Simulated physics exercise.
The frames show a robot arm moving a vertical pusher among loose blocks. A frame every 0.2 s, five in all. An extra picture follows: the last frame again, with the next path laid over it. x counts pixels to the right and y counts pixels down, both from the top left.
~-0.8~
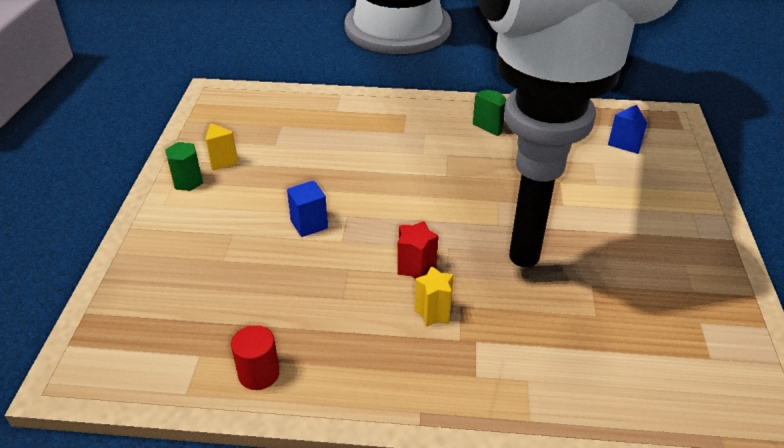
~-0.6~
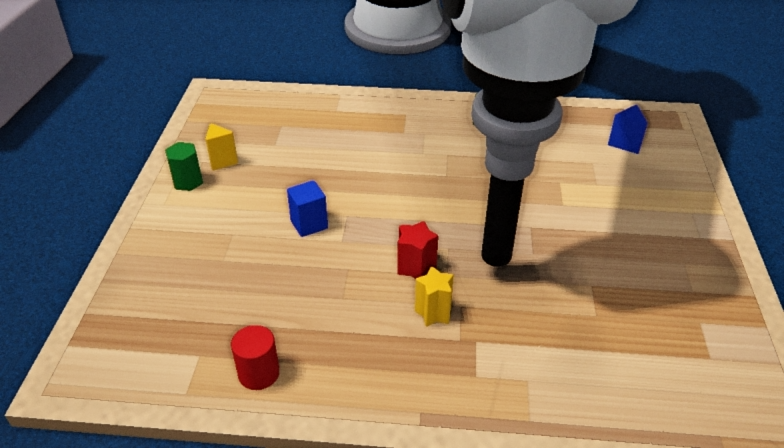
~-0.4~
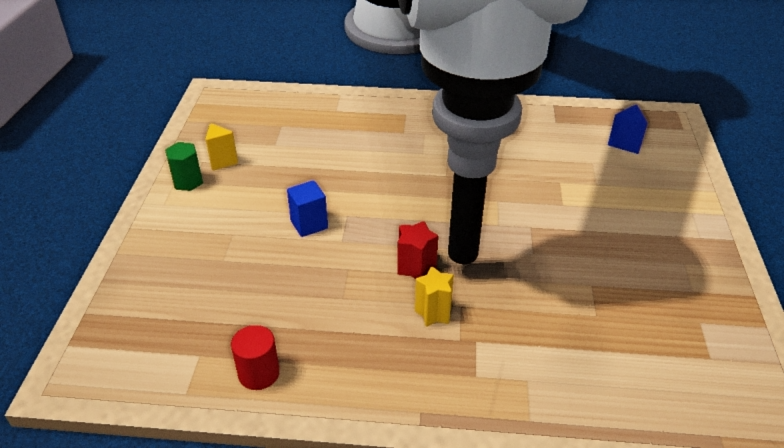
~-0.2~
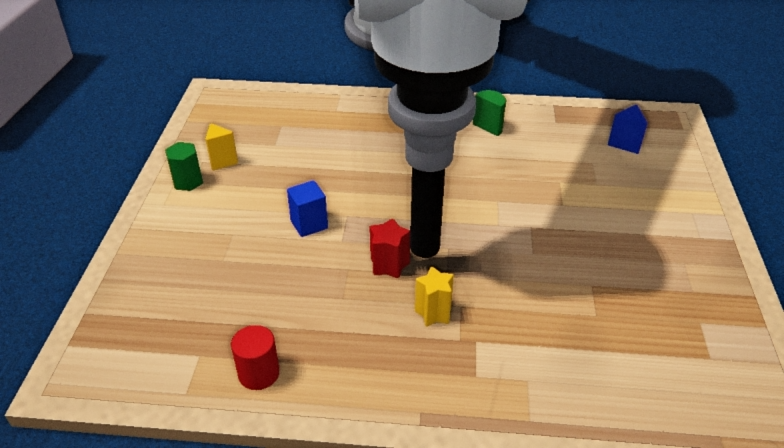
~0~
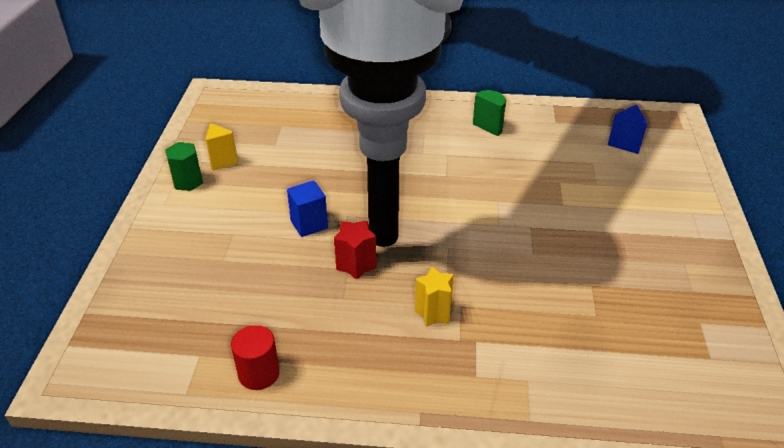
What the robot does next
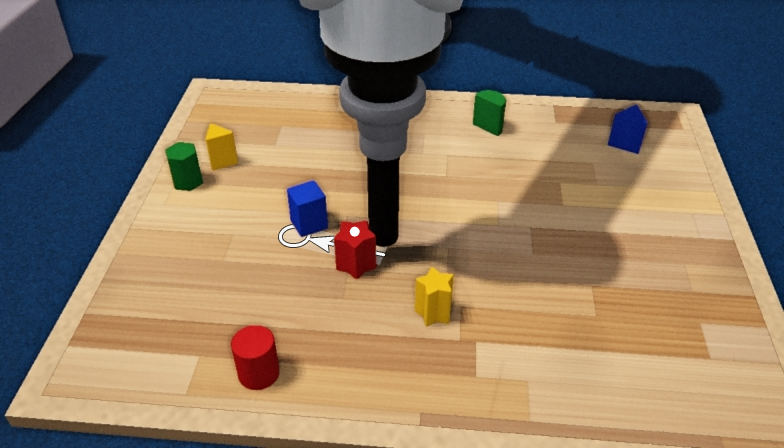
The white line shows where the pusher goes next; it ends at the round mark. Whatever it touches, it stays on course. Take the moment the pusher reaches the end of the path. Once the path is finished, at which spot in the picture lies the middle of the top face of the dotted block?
It sits at (328, 233).
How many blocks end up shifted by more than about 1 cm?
Two blocks move more than 1 cm.
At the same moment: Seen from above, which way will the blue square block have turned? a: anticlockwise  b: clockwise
It's b.
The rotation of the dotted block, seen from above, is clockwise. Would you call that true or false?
The claim does not hold.
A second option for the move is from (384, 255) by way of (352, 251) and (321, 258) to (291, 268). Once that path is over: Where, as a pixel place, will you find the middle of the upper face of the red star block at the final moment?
At the end it should sit near (295, 256).
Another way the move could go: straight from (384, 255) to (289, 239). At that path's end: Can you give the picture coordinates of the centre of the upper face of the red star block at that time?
The middle of the upper face of the red star block will lie at about (324, 235) in the picture.
Path on the board, straight from (384, 255) to (295, 236); the dot is on the red star block.
What follows on the original path. Halfway along, pusher (337, 229); red star block (329, 233), turned 55° anticlockwise.
At the end, pusher (293, 220); blue square block (294, 184), turned 35° clockwise; red star block (328, 233), turned 60° anticlockwise; yellow star block in place.
